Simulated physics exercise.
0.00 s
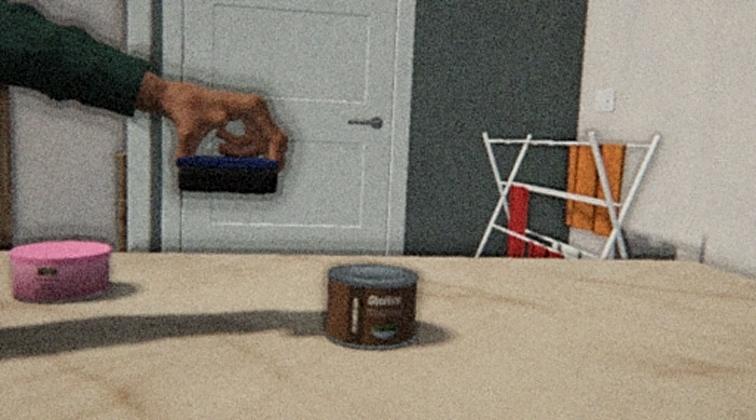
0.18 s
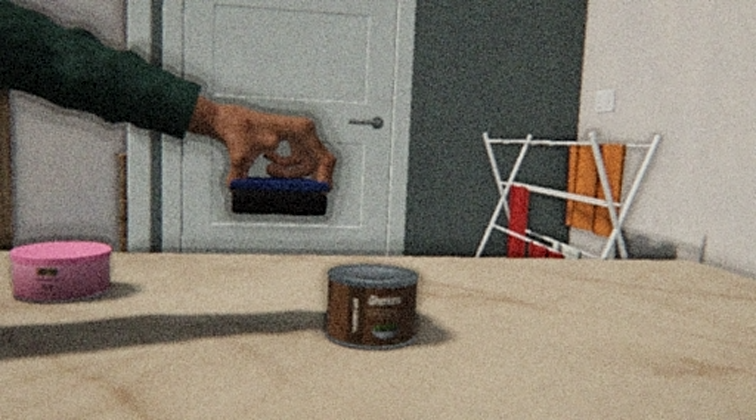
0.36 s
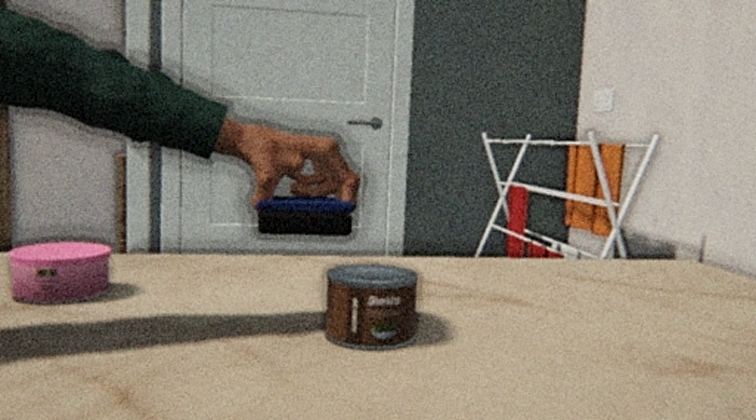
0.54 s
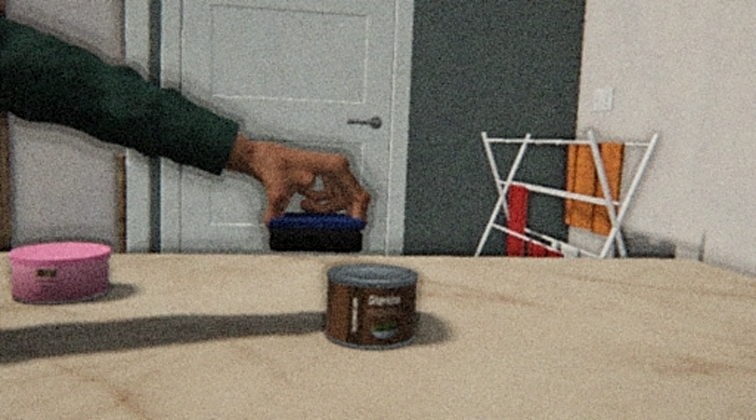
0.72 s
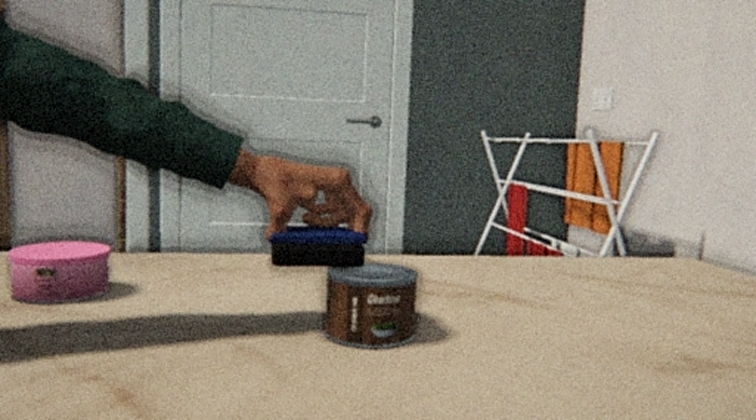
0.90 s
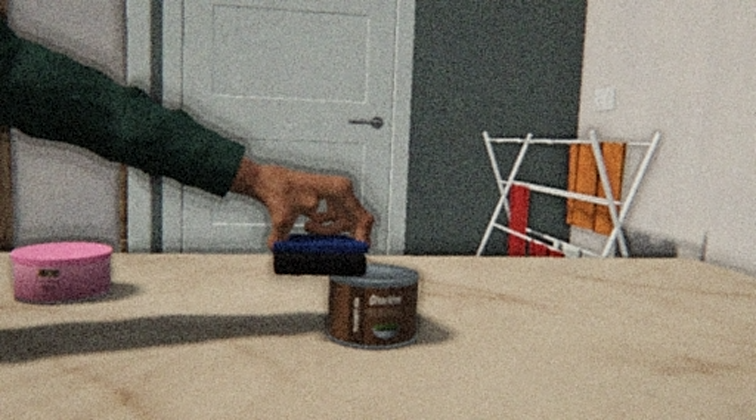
On a table, a hand moves a black sponge rightward and lowers it beside a brown tub.
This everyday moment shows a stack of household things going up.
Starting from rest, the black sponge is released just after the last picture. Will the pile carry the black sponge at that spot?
I'd say it fails.
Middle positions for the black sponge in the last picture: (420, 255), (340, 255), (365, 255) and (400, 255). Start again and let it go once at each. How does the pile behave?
The pile collapses the first time, remains standing the second time, remains standing the third time and remains standing the fourth time.
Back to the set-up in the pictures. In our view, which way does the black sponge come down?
Observed: The object is displaced in the leftward direction.
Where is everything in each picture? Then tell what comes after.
Still above its spot; black sponge (230, 175); brown tub (372, 305), in the first frame.
Still above its spot; black sponge (280, 196); brown tub (372, 305), in the second frame.
Still above its spot; black sponge (304, 216); brown tub (371, 305), in the third frame.
Still above its spot; black sponge (315, 232); brown tub (371, 305), in the fourth frame.
Still above its spot; black sponge (318, 246); brown tub (371, 304), in the fifth frame.
Set down, still held; black sponge (319, 255); brown tub (373, 304), in the sixth frame.
Around 1.20 s, black sponge now fallen.
Around 1.50 s, things are still on the move.
Finally (2.0 s), fallen, black sponge; the other 2 still in place. Final places as the last picture's camera would see them, black sponge near (213, 320). The pile loses its balance.
